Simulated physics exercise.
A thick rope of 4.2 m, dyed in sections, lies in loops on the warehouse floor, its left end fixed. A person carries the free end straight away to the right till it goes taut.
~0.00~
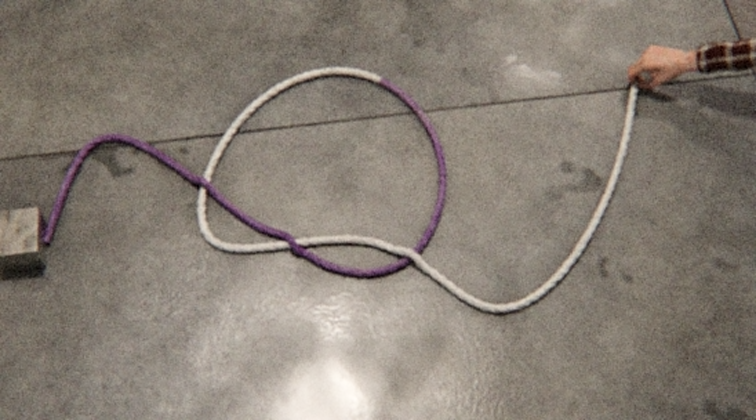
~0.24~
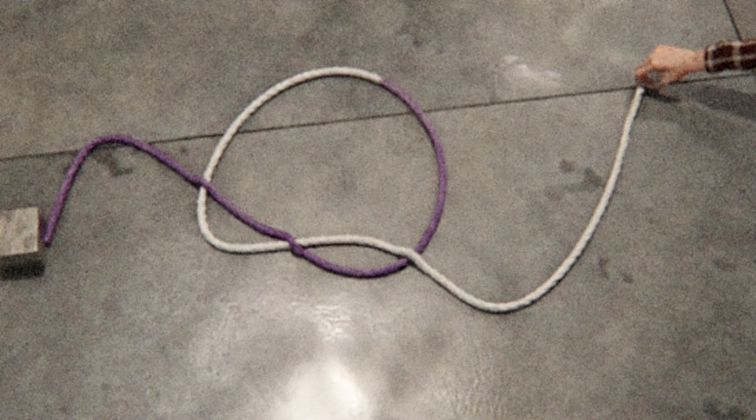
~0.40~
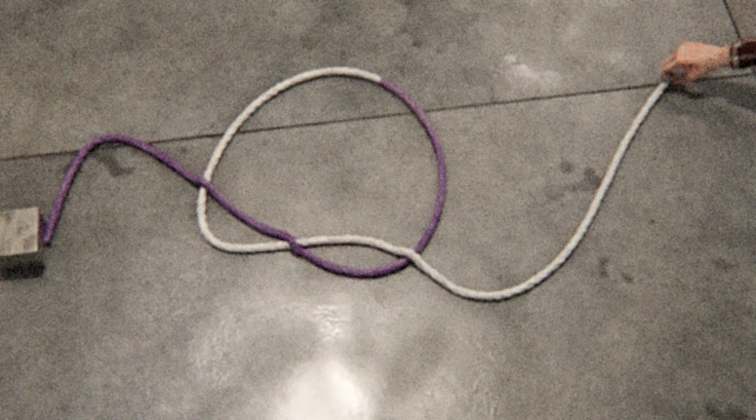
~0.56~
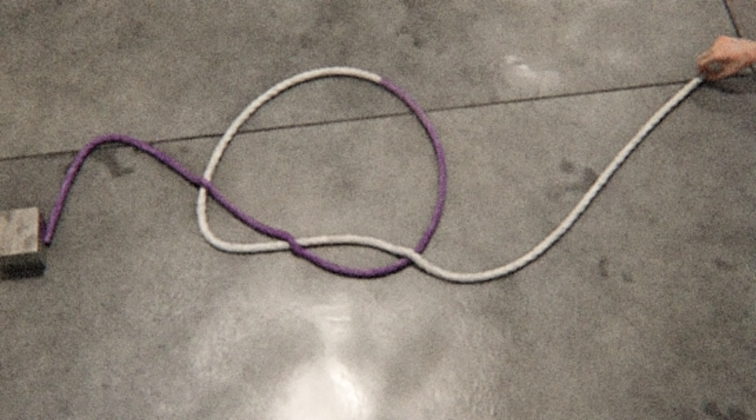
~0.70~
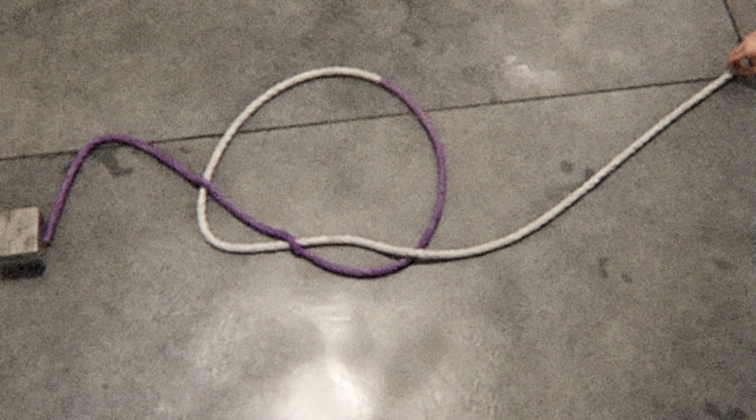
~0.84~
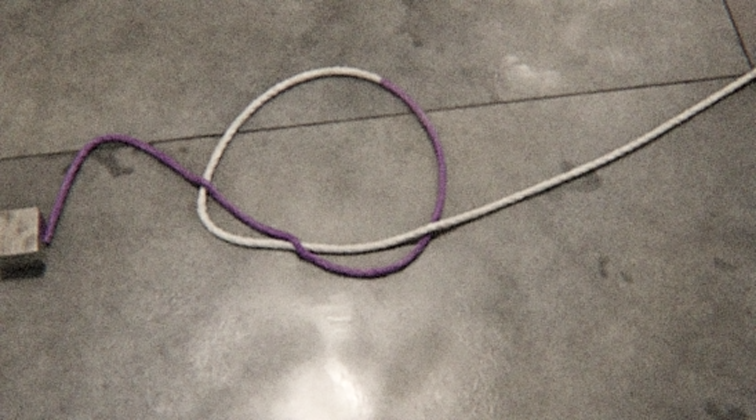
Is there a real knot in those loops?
The rope runs clear.
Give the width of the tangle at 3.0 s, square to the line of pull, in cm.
Some 52 cm.
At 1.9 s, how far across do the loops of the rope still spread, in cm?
About 60 cm.
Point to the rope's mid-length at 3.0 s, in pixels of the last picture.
Near (474, 95).
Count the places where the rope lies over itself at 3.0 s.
The count is 1.
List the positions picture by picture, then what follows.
The first picture shows shows, crossings (205, 187) purple over white, (284, 245) purple over white, (411, 257) white over purple; rope runs through (132, 141) (408, 260) (293, 81) (322, 241) (598, 216); grip (635, 84).
In the second picture, shows, rope runs through (132, 141) (293, 81) (598, 215); grip (642, 84).
In the third picture, shows, rope runs through (132, 141) (293, 81) (598, 199); grip (668, 80).
In the fourth picture, shows, rope runs through (132, 141) (293, 81) (606, 176); grip (703, 75).
In the fifth picture, shows, rope runs through (132, 141) (293, 81) (622, 158); grip (734, 71).
In the sixth picture, shows, rope runs through (132, 141) (408, 260) (293, 81) (333, 249) (641, 141).
At 1.9 s, the ends are 2.5 m apart, loops still 60 cm across.
At 3.0 s, the ends are 3.2 m apart, loops still 52 cm across.
At 4.1 s, the ends are 3.8 m apart, loops still 33 cm across.
At 5.2 s, the ends are 4.2 m apart, and it runs straight.
At 5.5 s, the ends are 4.2 m apart, and it runs straight.
